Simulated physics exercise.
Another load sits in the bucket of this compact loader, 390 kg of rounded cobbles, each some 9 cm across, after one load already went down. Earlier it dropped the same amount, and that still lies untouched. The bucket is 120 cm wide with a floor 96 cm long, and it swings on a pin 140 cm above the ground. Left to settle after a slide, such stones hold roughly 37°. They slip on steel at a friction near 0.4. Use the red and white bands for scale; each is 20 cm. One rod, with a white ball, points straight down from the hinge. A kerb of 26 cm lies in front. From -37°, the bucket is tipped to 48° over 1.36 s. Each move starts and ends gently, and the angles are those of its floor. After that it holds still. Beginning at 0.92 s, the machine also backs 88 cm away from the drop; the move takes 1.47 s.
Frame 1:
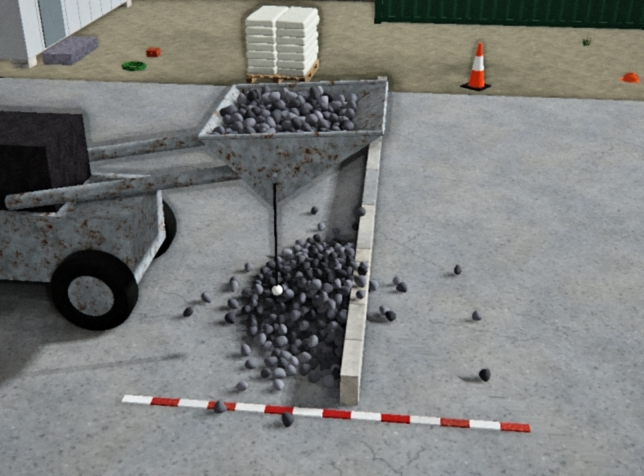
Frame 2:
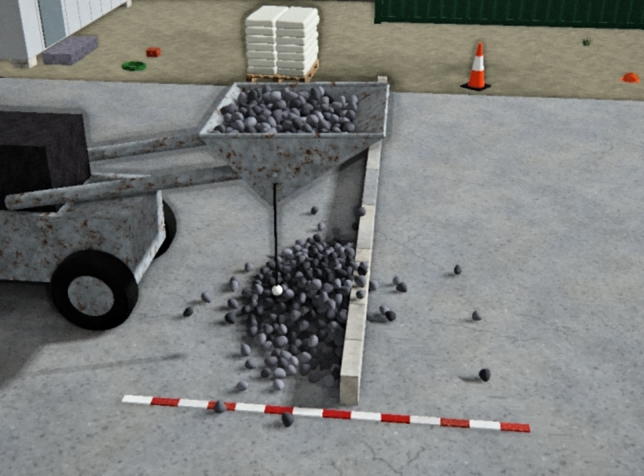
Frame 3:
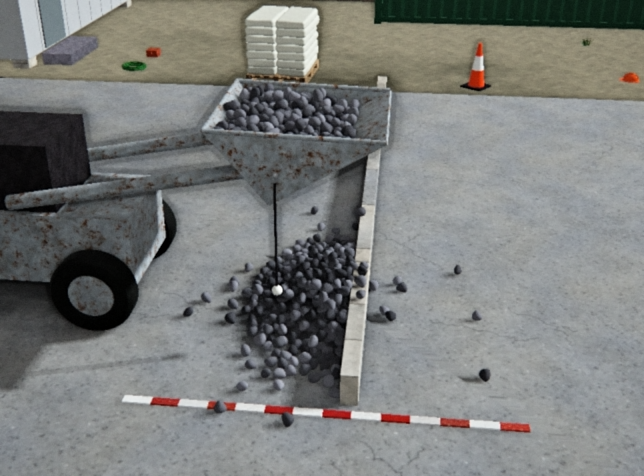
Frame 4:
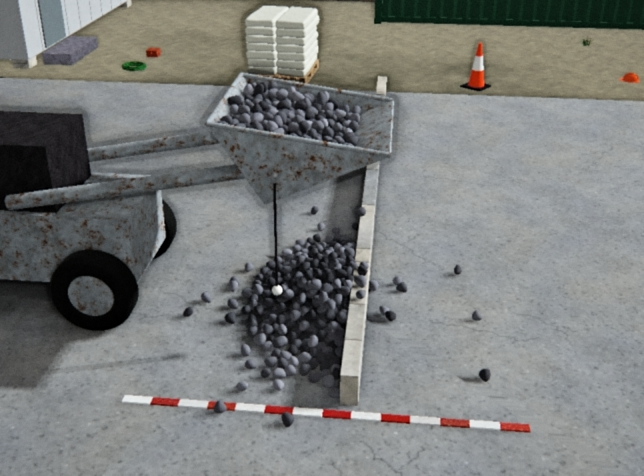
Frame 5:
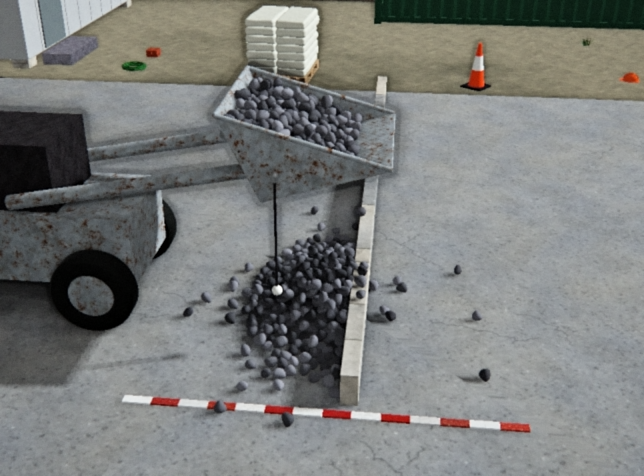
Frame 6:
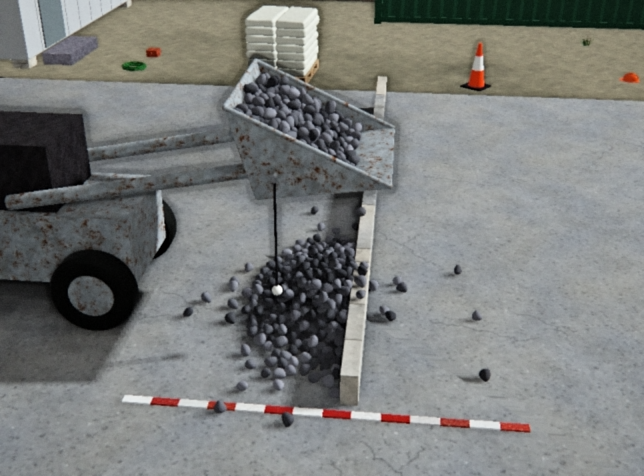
A compact loader's stone-filled bucket gradually tilts down to the right above a stone pile.
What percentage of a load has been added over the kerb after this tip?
46 %.
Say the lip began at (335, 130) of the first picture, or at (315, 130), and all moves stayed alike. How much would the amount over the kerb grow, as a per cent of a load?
Roughly 10 and 5 per cent, in that order.
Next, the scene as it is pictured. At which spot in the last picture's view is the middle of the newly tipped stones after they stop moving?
The centre sits about (358, 292).
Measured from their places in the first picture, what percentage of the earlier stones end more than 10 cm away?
5 per cent.
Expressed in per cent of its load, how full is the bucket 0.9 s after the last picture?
About 15 percent is still in there.
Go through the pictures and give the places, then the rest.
Lip at (383, 133), floor tilted -37°, highest stones at (283, 97). The earlier load is highest near (348, 266), 32 cm above ground level, 98 % on this side of the kerb, 2 % over the kerb, in the first picture.
Lip at (384, 136), floor tilted -36°, highest stones at (276, 98), in the second picture.
Lip at (387, 144), floor tilted -31°, highest stones at (268, 96), in the third picture.
The bucket is at -25°, its lip at (390, 155); the top of the load is at (261, 94), in the fourth picture.
Lip at (392, 170), floor tilted -17°, highest stones at (265, 91), in the fifth picture.
Lip at (391, 187), floor tilted -8°, highest stones at (267, 87), in the sixth picture.
Then, 0.5 s after the last picture the floor is at 35°; in per cent of one load, 100 in the bucket, 98 on this side of the kerb, 2 over the kerb; the foremost stones are at (420, 303).
Then, 0.9 s after the last picture the floor is at 48°; in per cent of one load, 15 in the bucket, 155 on this side of the kerb, 30 over the kerb; the foremost stones are at (442, 307).
Then, 2.3 s after the last picture the floor is at 48°; in per cent of one load, 0 in the bucket, 152 on this side of the kerb, 48 over the kerb; the foremost stones are at (620, 314).
Then, 5.0 s after the last picture the floor is at 48°; in per cent of one load, 0 in the bucket, 152 on this side of the kerb, 48 over the kerb; the foremost stones are at (622, 314). Net gain over the kerb, 46.
